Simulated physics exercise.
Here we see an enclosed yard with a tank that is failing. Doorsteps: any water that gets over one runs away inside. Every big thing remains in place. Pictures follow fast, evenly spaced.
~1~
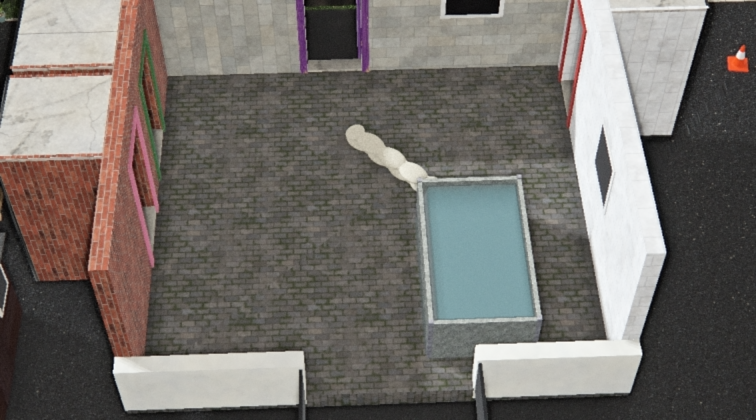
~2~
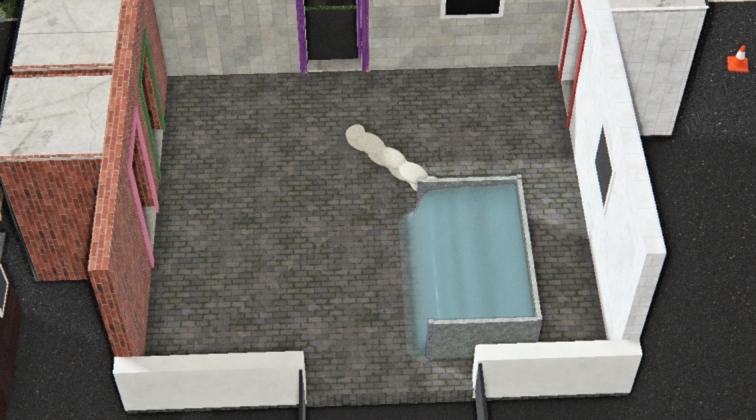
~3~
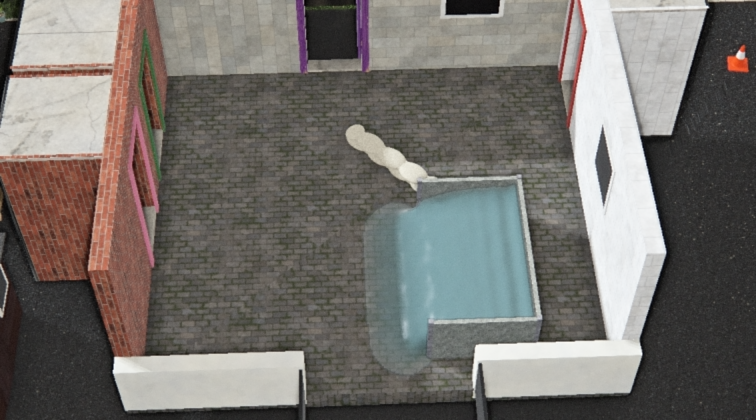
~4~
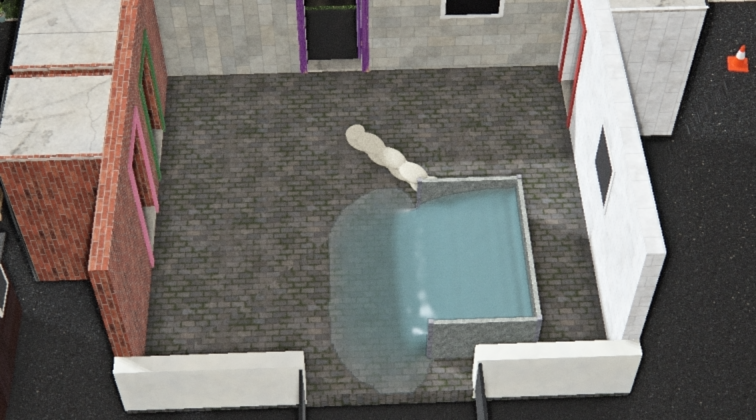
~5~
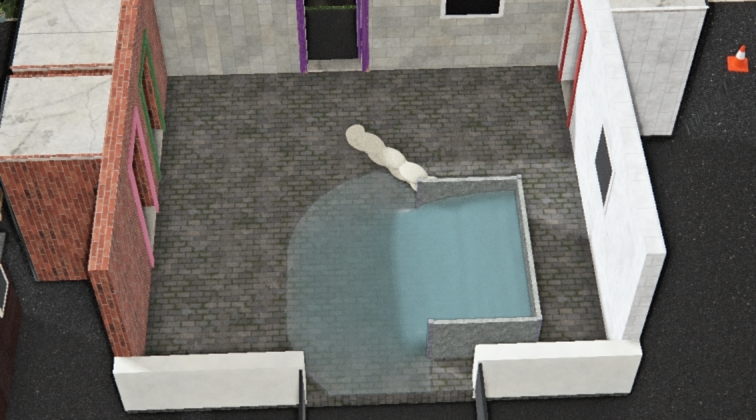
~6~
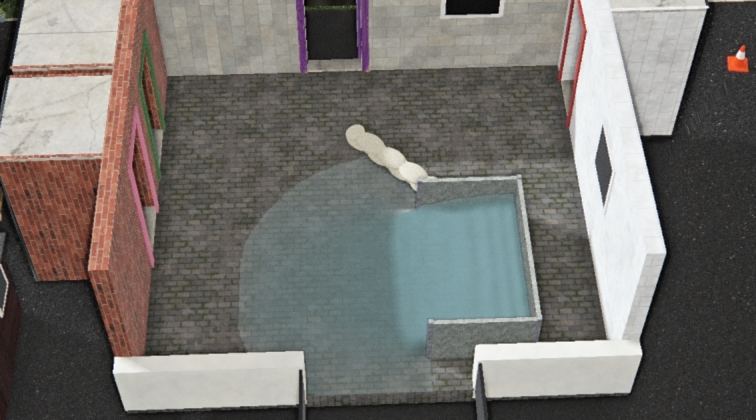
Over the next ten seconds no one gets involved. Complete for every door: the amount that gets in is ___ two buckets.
Purple door: More than; pink door: More than; green door: More than; red door: More than.
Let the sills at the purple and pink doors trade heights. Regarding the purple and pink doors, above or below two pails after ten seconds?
Well, the purple one remains within the limit and the pink one tops the limit.
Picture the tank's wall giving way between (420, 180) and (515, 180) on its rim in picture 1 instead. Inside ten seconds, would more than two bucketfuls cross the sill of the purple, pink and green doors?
Purple: Exceeds the limit; pink: Falls short; green: Exceeds the limit.
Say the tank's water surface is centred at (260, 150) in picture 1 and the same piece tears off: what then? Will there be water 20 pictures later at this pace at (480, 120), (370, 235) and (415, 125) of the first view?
In turn: Flooded, no water, under water.
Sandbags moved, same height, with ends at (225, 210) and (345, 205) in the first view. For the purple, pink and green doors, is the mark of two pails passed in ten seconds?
The purple door stays within the limit, the pink door tops the limit, and the green door stays within the limit.
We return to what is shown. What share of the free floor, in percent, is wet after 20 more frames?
About 55 %.
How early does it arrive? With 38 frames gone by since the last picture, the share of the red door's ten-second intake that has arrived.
Roughly 0 per cent.
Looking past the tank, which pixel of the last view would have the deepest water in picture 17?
My best guess is roughly (196, 372).
A moment on, water covers 45 % of the floor; the purple door not reached, the pink door under two buckets in, the green door not reached, the red door not reached.
Next, water covers 55 % of the floor; the purple door not reached, the pink door over two buckets in, the green door under two buckets in, the red door not reached.
Then, water covers 55 % of the floor; the purple door not reached, the pink door far over two buckets in, the green door over two buckets in, the red door not reached.
Later, water covers 70 % of the floor; the purple door under two buckets in, the pink door far over two buckets in, the green door over two buckets in, the red door not reached.
In the end, water covers 95 % of the floor; the purple door over two buckets in, the pink door far over two buckets in, the green door over two buckets in, the red door over two buckets in.
